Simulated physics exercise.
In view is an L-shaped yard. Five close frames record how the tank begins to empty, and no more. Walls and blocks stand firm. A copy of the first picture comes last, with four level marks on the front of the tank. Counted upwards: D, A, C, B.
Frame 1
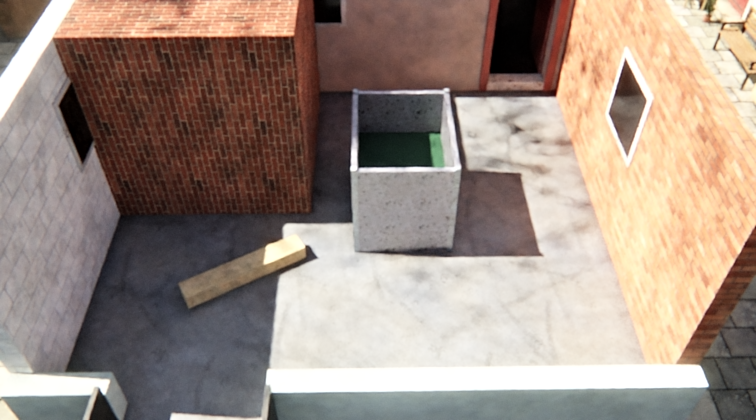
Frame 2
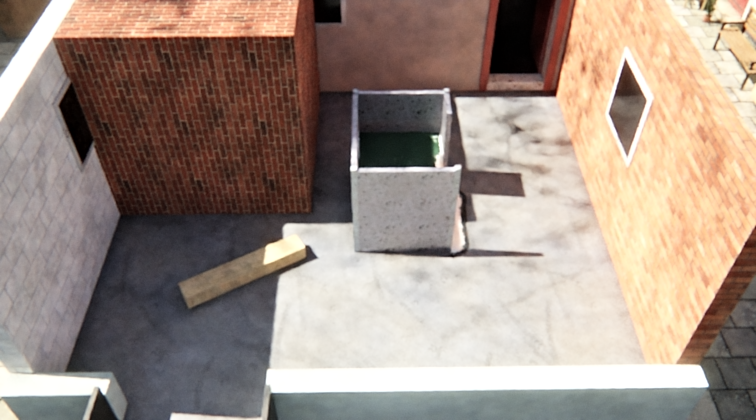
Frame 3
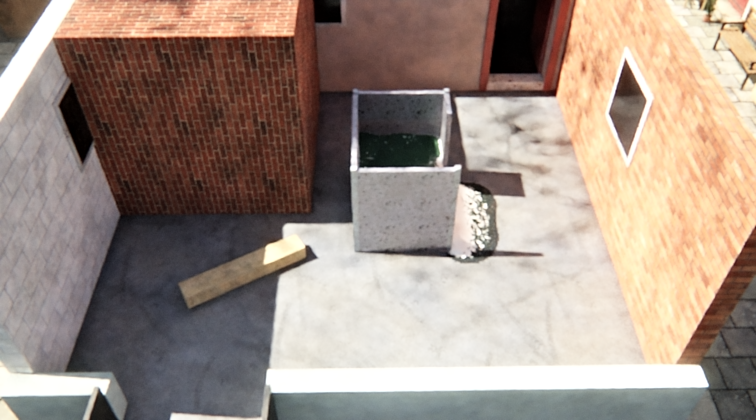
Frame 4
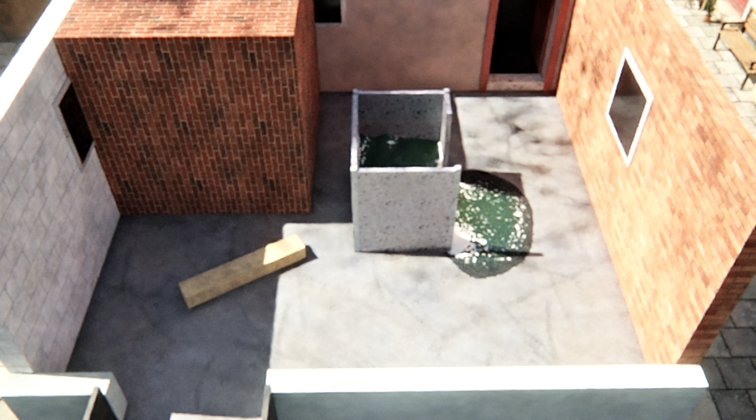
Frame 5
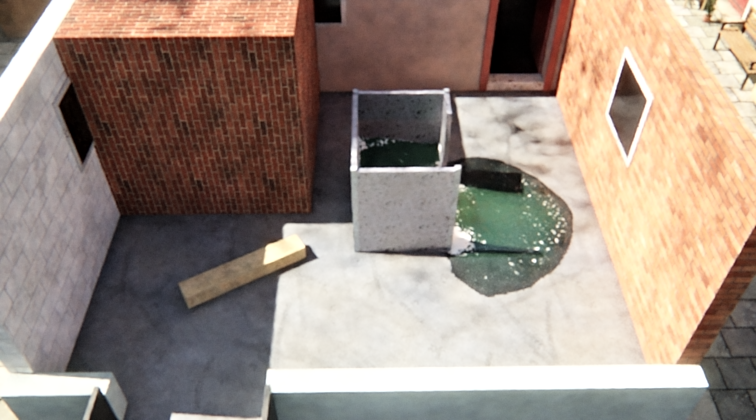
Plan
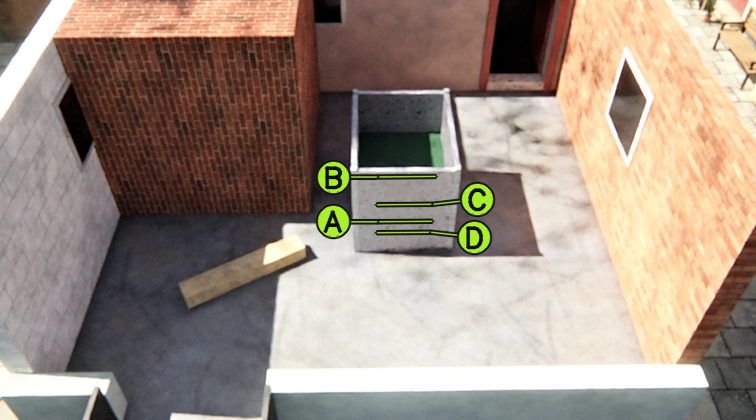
In a walled yard, a square stone tank of still green water opened on its right side, and foamy water poured out and spread in a widening round pool across the sunlit ground.
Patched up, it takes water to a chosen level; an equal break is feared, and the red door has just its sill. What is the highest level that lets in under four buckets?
Choose C.
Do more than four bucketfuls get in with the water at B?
Yes, it does.
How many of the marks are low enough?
Three.
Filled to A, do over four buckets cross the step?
No, that is safe.
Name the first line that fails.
It is B.
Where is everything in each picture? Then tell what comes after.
In the first picture, water in the tank at rest, its middle at (402, 167); foot of the red doorway at (514, 90); open gate at (189, 368).
In the second picture, front seen at (458, 250), 1 % of the ground wet.
In the third picture, front seen at (482, 192), 3 % of the ground wet.
In the fourth picture, front seen at (525, 205), 6 % of the ground wet.
In the fifth picture, front seen at (562, 208), 11 % of the ground wet.
On the marked copy, A at (404, 221); B at (406, 176); C at (405, 204); D at (404, 232); from the bottom up D, A, C, B.
With A, nothing gets over.
With B, about 10 bucketfuls get in.
With C, a bucket or two gets in.
With D, nothing gets over.
